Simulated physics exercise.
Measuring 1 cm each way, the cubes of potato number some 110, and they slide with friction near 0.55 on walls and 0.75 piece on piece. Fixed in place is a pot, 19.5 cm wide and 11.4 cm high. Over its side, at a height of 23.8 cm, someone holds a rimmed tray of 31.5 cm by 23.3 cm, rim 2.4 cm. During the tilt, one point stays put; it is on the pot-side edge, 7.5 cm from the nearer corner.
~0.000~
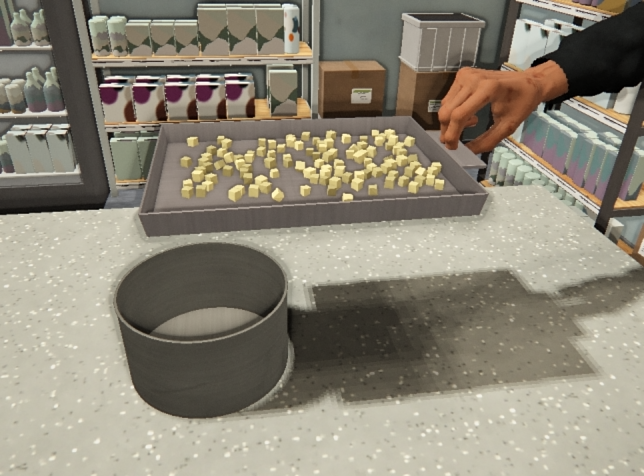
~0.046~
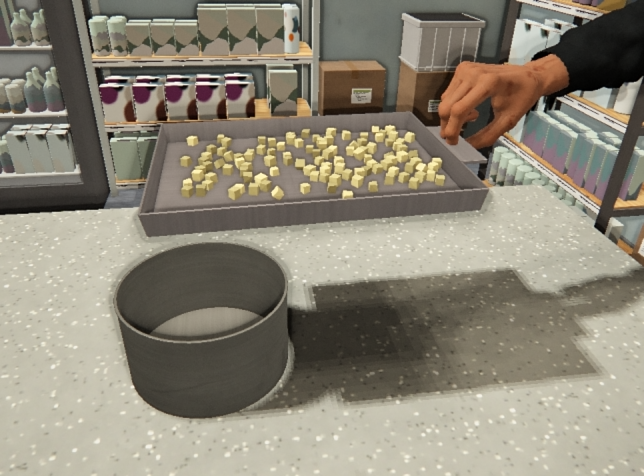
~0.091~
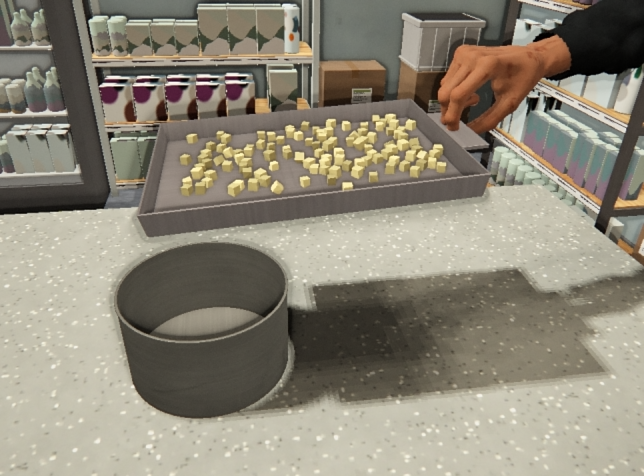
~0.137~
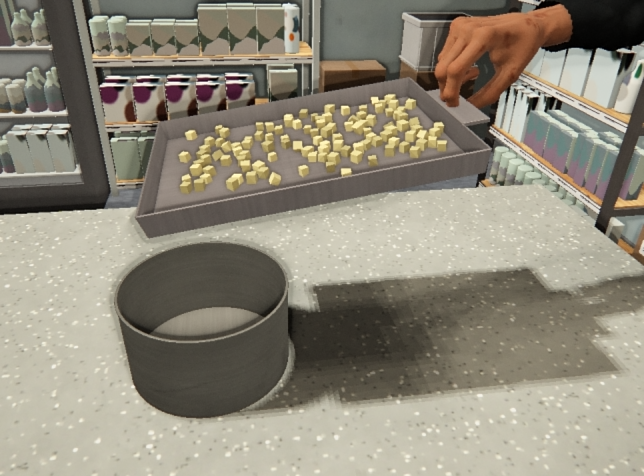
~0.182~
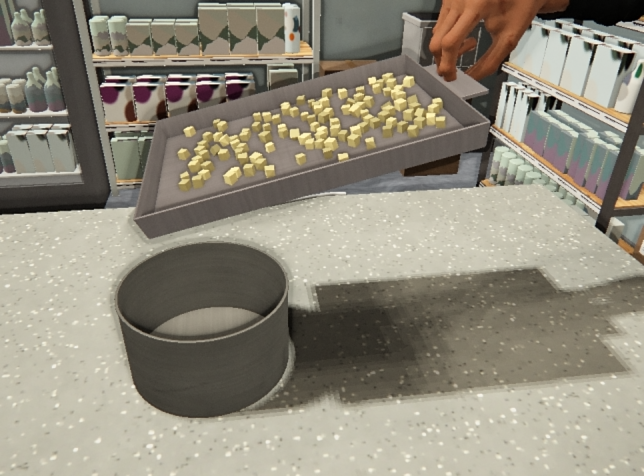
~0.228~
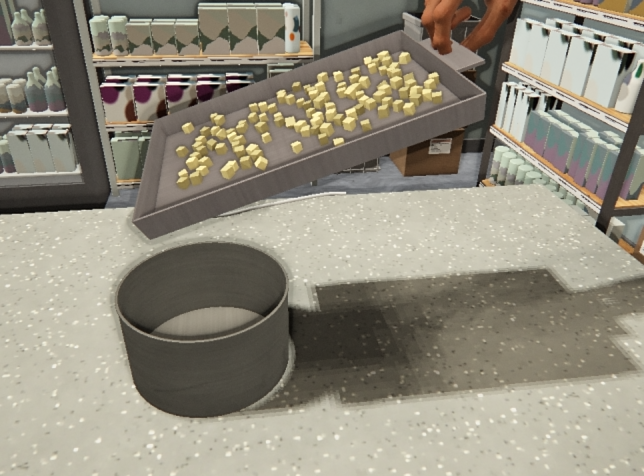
A brown hand in a dark sleeve lifts the right end of a shallow grey rimmed tray, seen from slightly above a speckled pale counter in a room lined with stocked shelves. Many small pale-yellow cubes are scattered over the tray, and a dark grey round pot stands at the front left. The tray slants steadily more steeply, its left end staying low, while the view stays still.
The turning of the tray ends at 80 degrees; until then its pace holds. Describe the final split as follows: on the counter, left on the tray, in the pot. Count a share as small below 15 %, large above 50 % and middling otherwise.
Counter: Large. Tray: Middling. Pot: Small.
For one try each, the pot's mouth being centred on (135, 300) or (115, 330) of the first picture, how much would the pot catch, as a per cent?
45 % and 40 %.
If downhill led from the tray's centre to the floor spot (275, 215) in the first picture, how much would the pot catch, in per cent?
That would be close to 10 per cent.
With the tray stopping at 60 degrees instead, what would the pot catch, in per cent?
It would be near 0 per cent.
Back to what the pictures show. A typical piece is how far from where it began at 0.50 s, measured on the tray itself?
It has moved some 2 cm from its start.
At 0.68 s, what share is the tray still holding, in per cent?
Estimate: Near 100 in a hundred.
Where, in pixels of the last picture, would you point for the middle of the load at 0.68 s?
At that moment the load's centre is around (150, 159).
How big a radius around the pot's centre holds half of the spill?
Close to 30 cm, give or take.
After 0.50 s, tilt 50 degrees; the tray holds 100 %, the pot 0 %.
After 0.68 s, tilt 70 degrees; the tray holds 100 %, the pot 0 %.
After 0.98 s, tilt 80 degrees; the tray holds 35 %, the pot 0 %.
By 2.4 s all is still; counter 65 %, tray 30 %, pot 5 %.
